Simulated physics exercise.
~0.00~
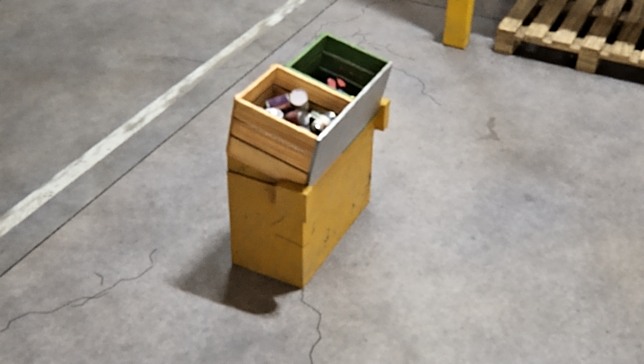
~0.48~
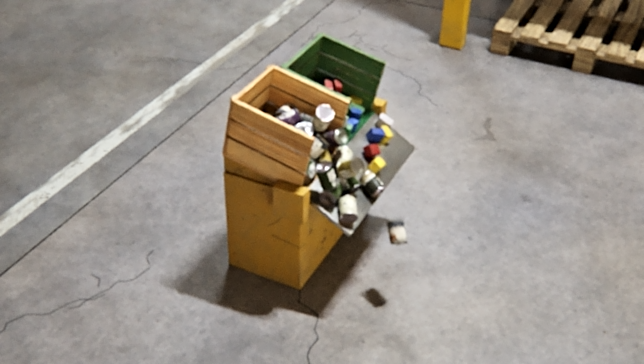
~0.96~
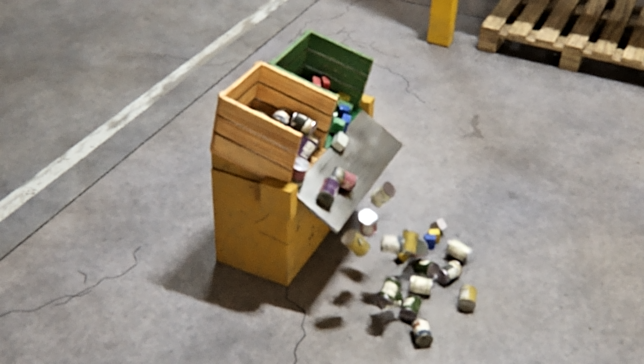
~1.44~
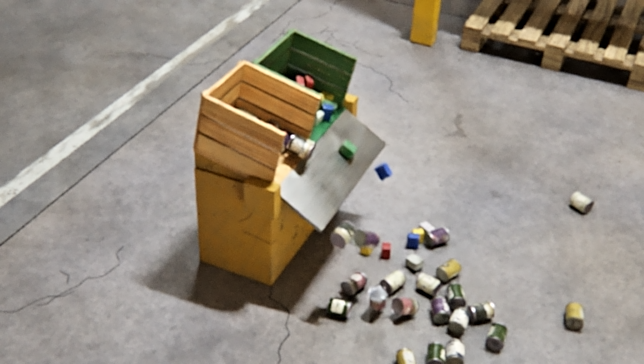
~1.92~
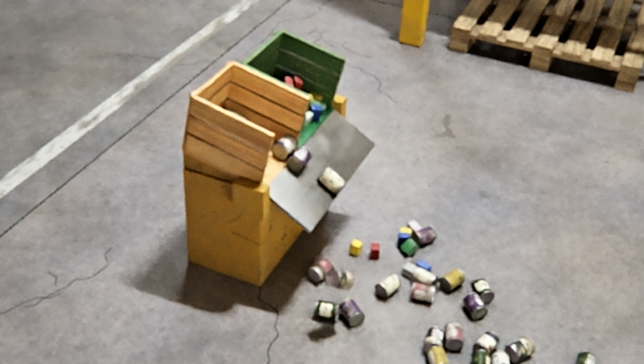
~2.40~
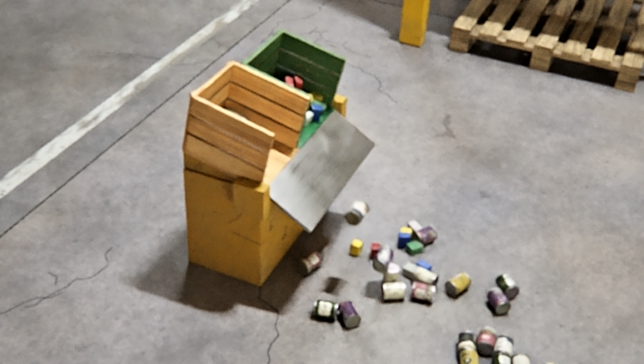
Small tins and a few toy bricks spill down a lowered flap and scatter across the floor.
